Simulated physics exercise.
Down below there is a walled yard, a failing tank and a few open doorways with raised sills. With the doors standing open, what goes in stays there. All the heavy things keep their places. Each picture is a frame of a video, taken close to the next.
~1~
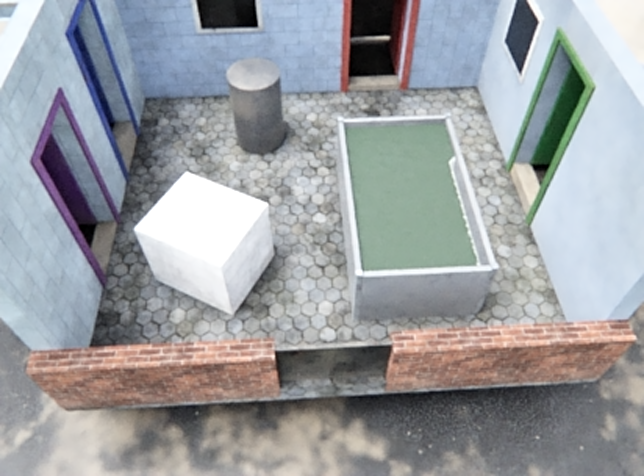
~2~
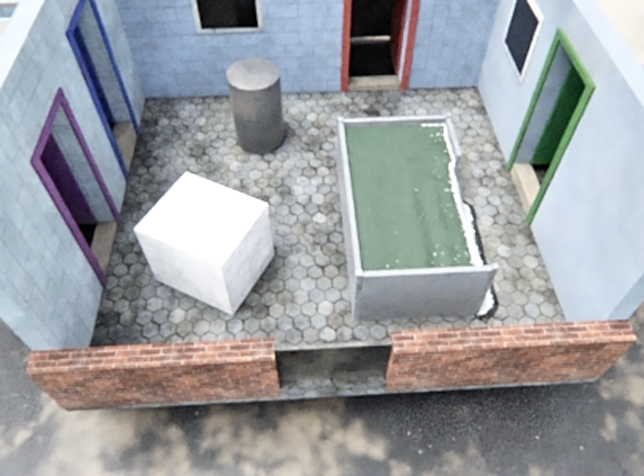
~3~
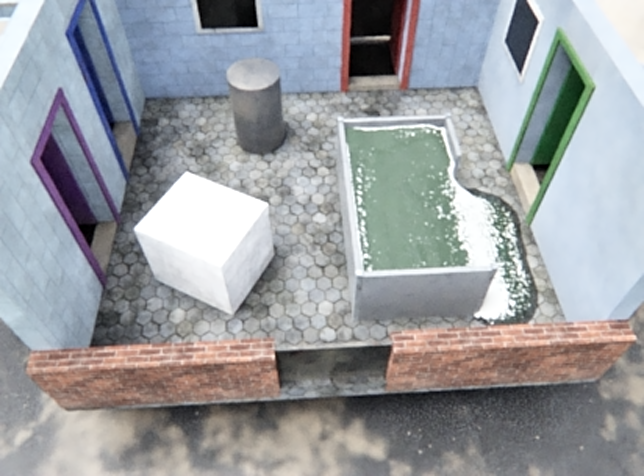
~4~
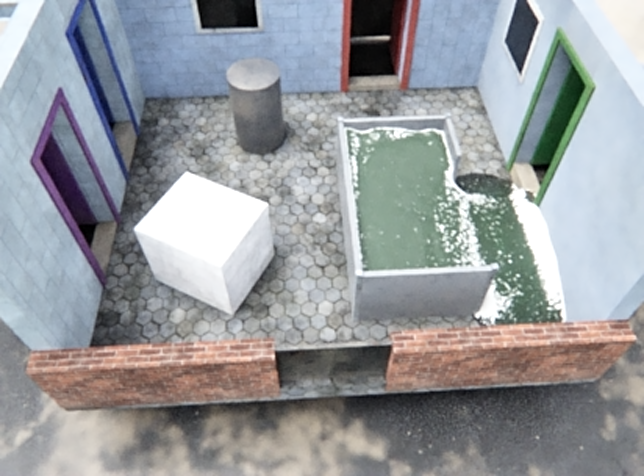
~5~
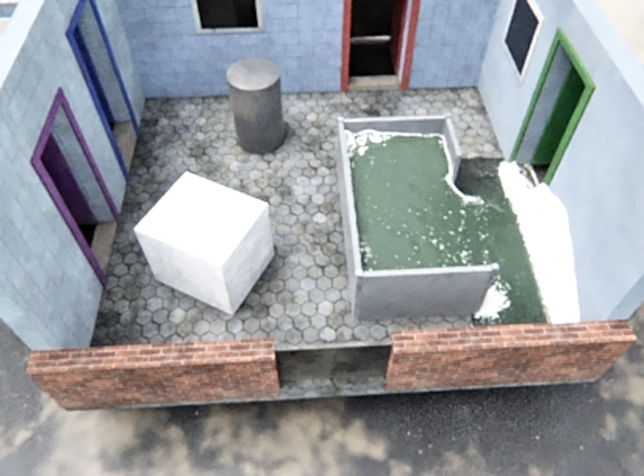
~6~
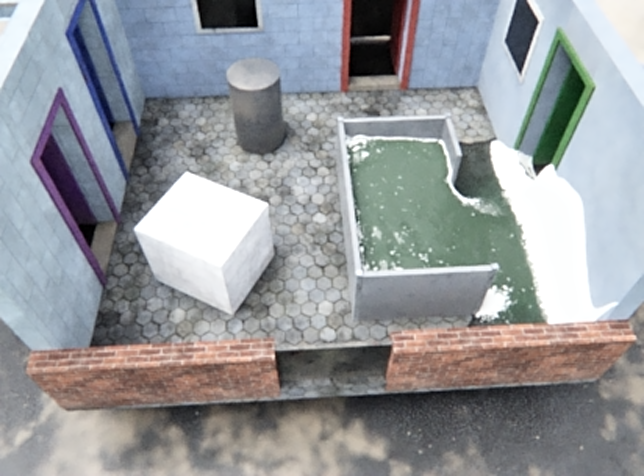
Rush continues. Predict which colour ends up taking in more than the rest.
Green takes in the most.
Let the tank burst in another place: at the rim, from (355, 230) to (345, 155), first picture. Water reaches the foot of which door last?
The green one is last.
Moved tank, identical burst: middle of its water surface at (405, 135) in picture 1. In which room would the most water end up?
That would be the green one.
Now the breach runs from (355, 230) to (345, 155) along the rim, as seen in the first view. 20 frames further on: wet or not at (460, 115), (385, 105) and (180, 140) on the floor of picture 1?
Soaked, soaked, soaked.
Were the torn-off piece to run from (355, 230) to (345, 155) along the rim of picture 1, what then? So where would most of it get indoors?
It's the purple door.
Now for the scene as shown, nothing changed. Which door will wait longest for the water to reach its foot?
The blue door.
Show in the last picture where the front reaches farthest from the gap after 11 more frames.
About (116, 377).
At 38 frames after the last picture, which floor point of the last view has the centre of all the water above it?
Point: (340, 202).
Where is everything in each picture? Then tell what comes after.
The first picture shows still water in the tank at (408, 190).
In the second picture, water pours out at (461, 241) and has run to (480, 315).
In the third picture, the front is at (517, 322), out from the gap at (461, 242).
In the fourth picture, water pours out at (460, 243) and has run to (511, 185).
In the fifth picture, the front is at (503, 162), out from the gap at (460, 244).
In the sixth picture, the front is at (495, 143), out from the gap at (460, 244).
A moment on, water covers 25 % of the floor; purple door not reached, red door not reached, green door a lot in, blue door not reached.
Next, water covers 50 % of the floor; purple door not reached, red door a trickle in, green door a lot in, blue door not reached.
Then, water covers 75 % of the floor; purple door wet at the sill, nothing in, red door some in, green door a lot in, blue door not reached.
Later, water covers 95 % of the floor; purple door a trickle in, red door some in, green door a lot in, blue door wet at the sill, nothing in.
In the end, water covers 95 % of the floor; purple door some in, red door some in, green door a lot in, blue door wet at the sill, nothing in; the green door has let in the most.
